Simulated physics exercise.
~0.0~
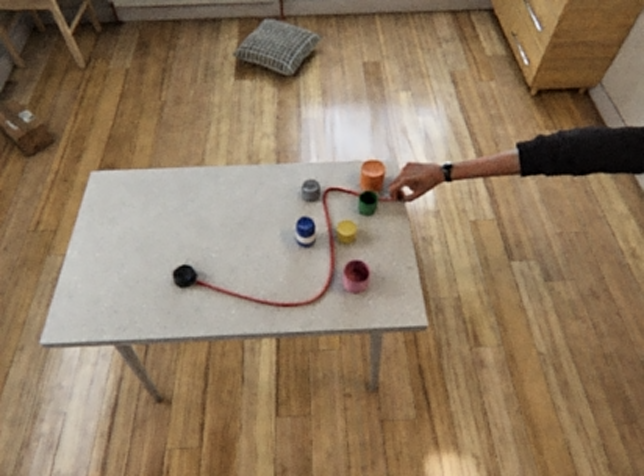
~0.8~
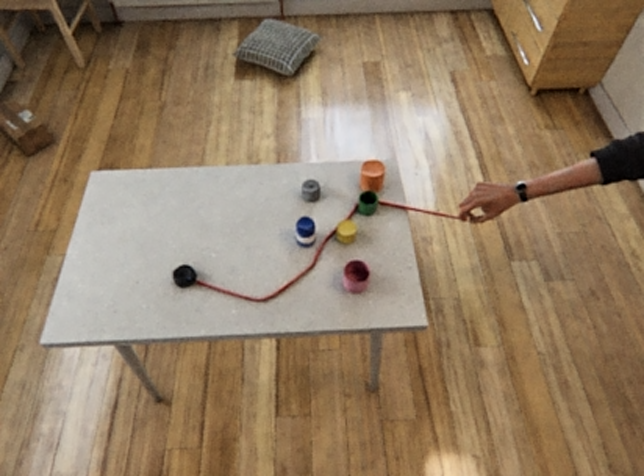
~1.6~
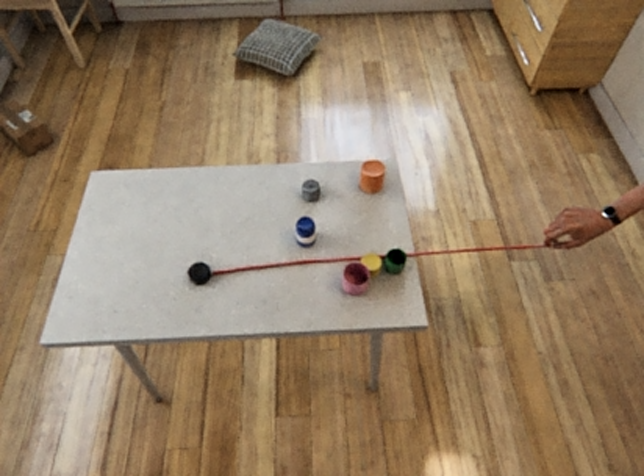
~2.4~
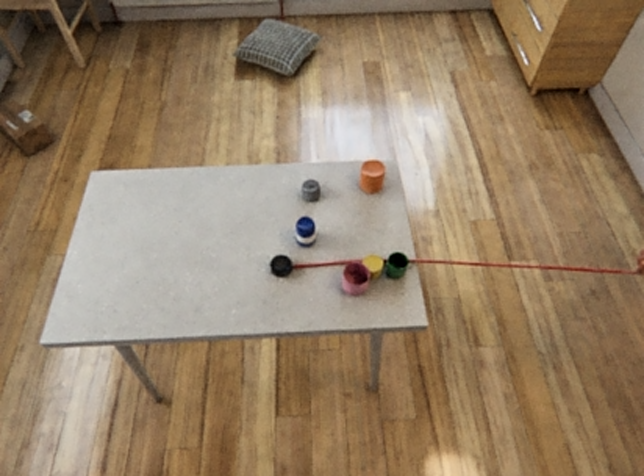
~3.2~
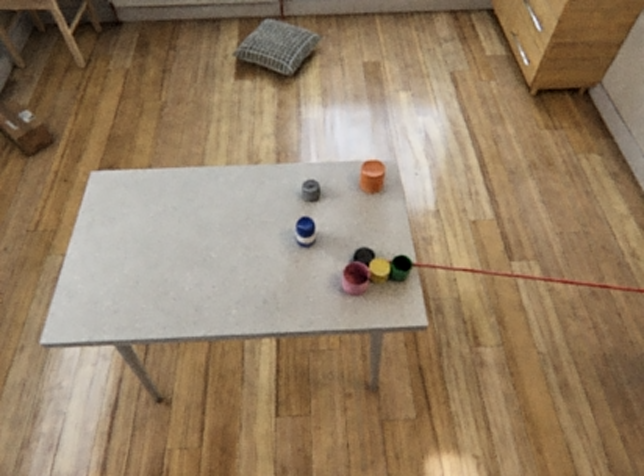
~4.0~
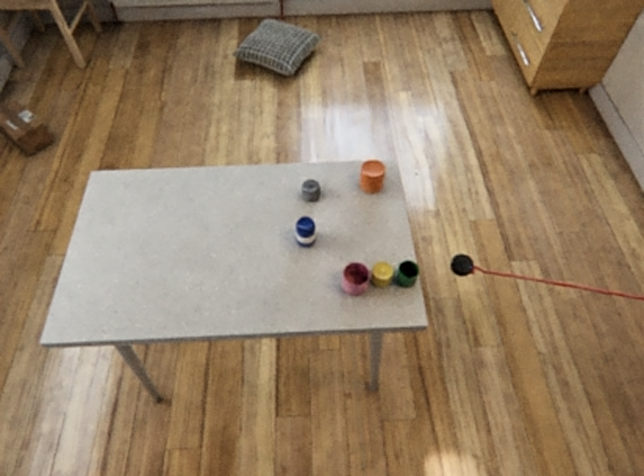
A hand-pulled red cord shifts two small pots, then drags the black puck off the table.
